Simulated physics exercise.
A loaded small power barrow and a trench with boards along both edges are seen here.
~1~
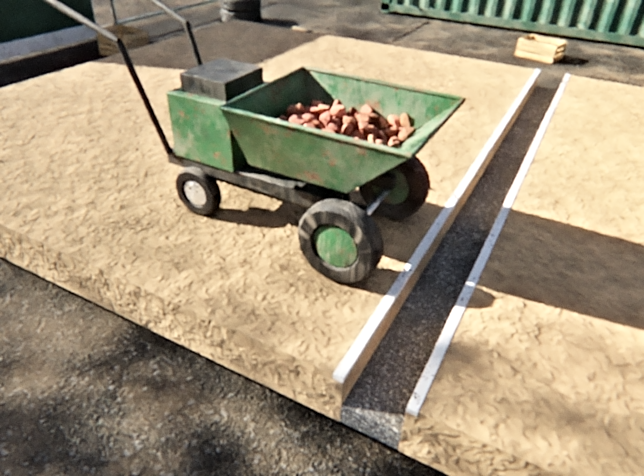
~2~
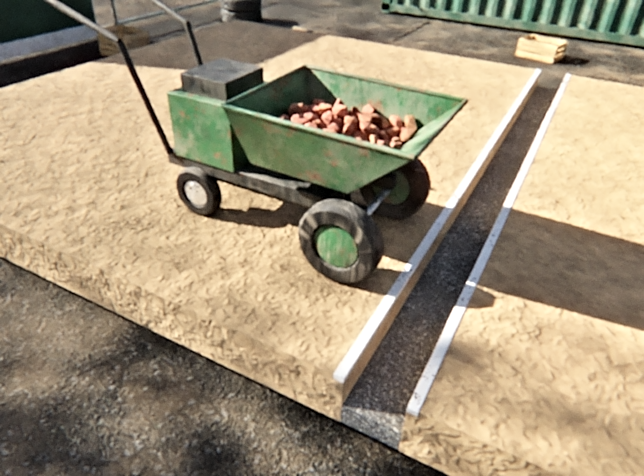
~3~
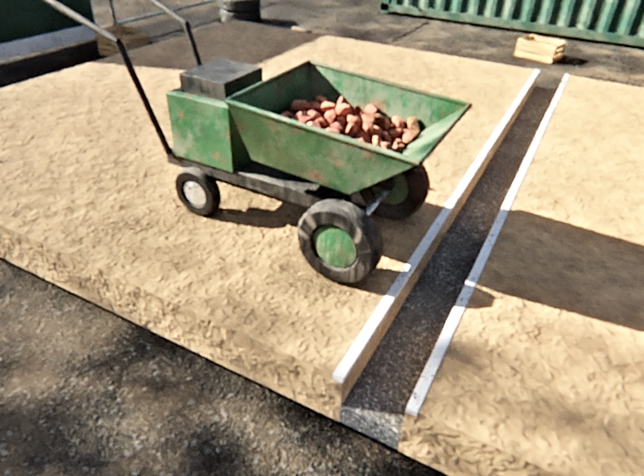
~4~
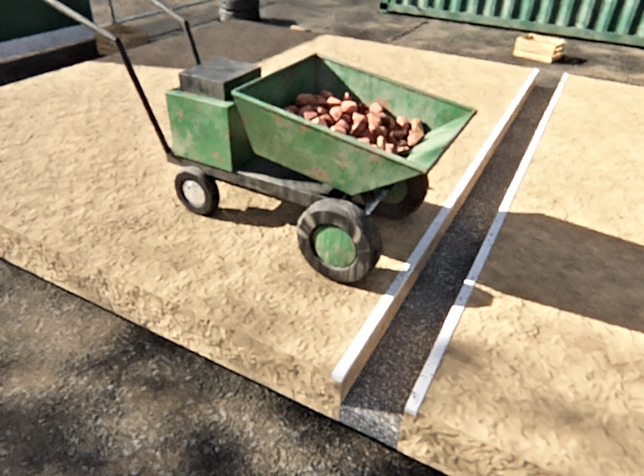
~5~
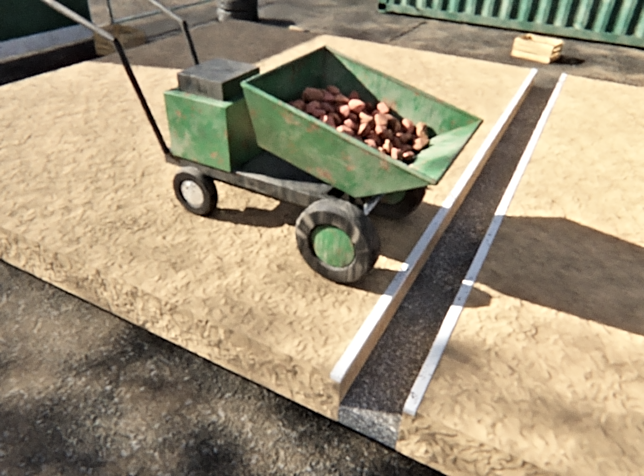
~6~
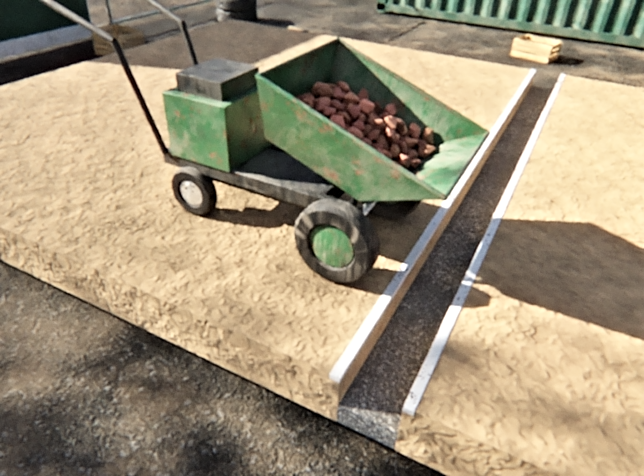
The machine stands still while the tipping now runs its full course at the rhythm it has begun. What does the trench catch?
Short of half.
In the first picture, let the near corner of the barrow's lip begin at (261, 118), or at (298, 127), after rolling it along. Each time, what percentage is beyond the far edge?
In turn, around 0 per cent and 0 per cent.
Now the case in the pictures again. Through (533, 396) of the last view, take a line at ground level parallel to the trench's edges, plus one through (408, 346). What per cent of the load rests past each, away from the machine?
About 10 and 60 %.
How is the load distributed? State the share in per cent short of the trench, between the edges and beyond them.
Split - short: 0 percent, between: 0 percent, beyond: 60 percent.
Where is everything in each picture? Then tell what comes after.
Lip of the skip at (412, 156), level; top of the load at (325, 119), lumps of rubble; first edge of the trench at (369, 329); far edge at (437, 356), the trench under half as wide as the skip, and about half as deep as wide, in the first frame.
Lip of the skip at (415, 158), level; top of the load at (327, 118), in the second frame.
Lip of the skip at (419, 163), tipped barely; top of the load at (321, 123), in the third frame.
Lip of the skip at (427, 171), tipped a little; top of the load at (320, 112), in the fourth frame.
Lip of the skip at (435, 183), tipped a little; top of the load at (312, 107), in the fifth frame.
Lip of the skip at (445, 198), tipped clearly; top of the load at (322, 103); first edge of the trench at (365, 329); far edge at (433, 356), in the sixth frame.
Soon after the last picture, skip tipped steeply; all in the skip.
A little later, skip tipped right over; most in the skip; about a quarter beyond it.
Later still, skip tipped right over; about a third in the skip; about two thirds beyond it.
At rest, skip tipped right over; about a third in the skip; none in or heaped over the trench; about two thirds beyond it.
